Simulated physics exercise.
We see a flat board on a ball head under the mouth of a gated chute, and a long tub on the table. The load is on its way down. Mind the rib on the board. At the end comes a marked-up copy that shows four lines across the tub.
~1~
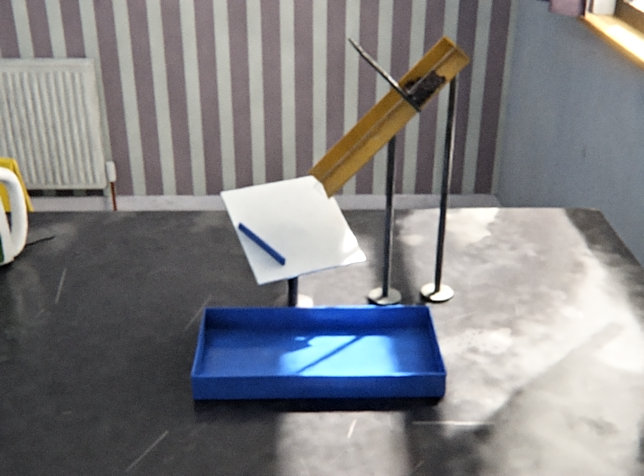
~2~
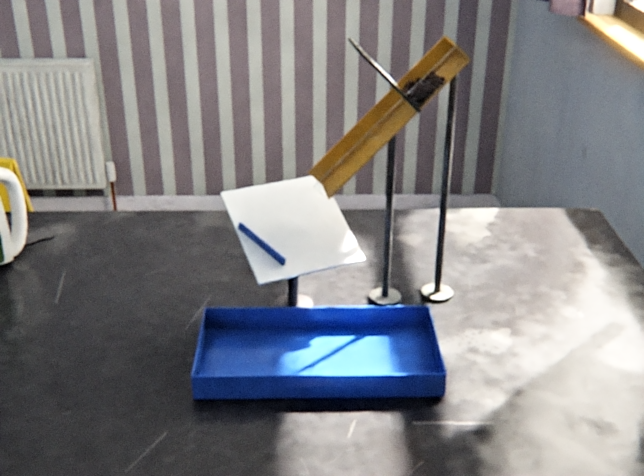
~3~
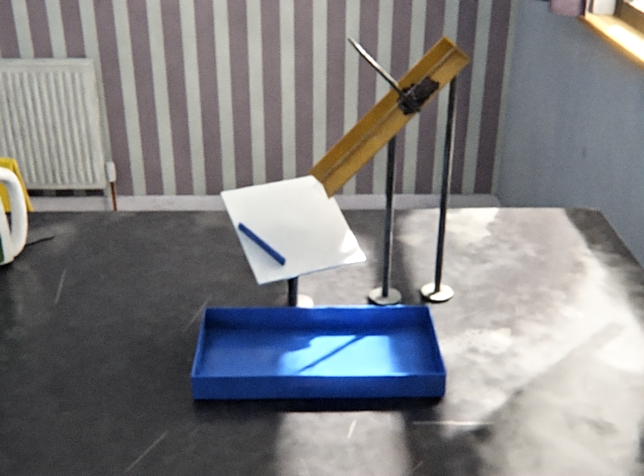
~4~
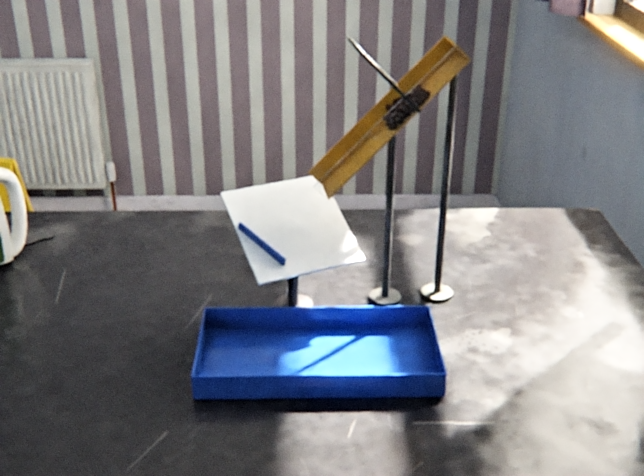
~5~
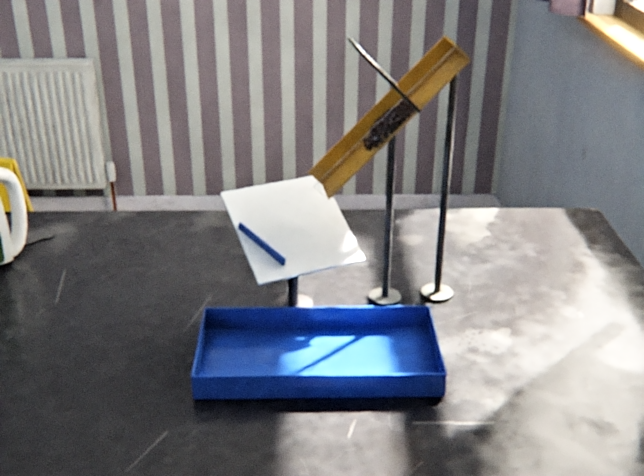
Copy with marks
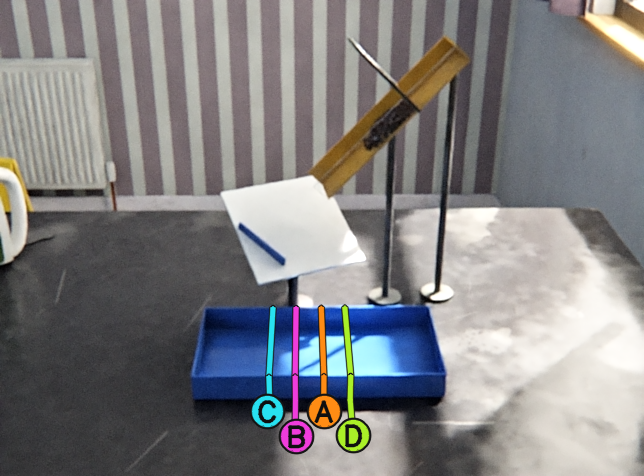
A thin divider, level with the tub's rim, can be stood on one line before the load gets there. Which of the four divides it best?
Choose A.
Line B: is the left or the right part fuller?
Right.
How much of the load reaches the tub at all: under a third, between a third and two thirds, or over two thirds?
It is over two thirds.
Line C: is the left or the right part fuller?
Right.
On the marked copy, line A crosses the front rim at (323, 375); line B crosses the front rim at (295, 375); line C crosses the front rim at (268, 375); line D crosses the front rim at (350, 375).
Choosing A, of what is caught, close to a third on the left of the divider, close to two thirds on the right.
Choosing B, of what is caught, only a few on the left of the divider, all but a few on the right.
Choosing C, of what is caught, only a few on the left of the divider, all but a few on the right.
Choosing D, of what is caught, the bulk on the left of the divider, a small share on the right.
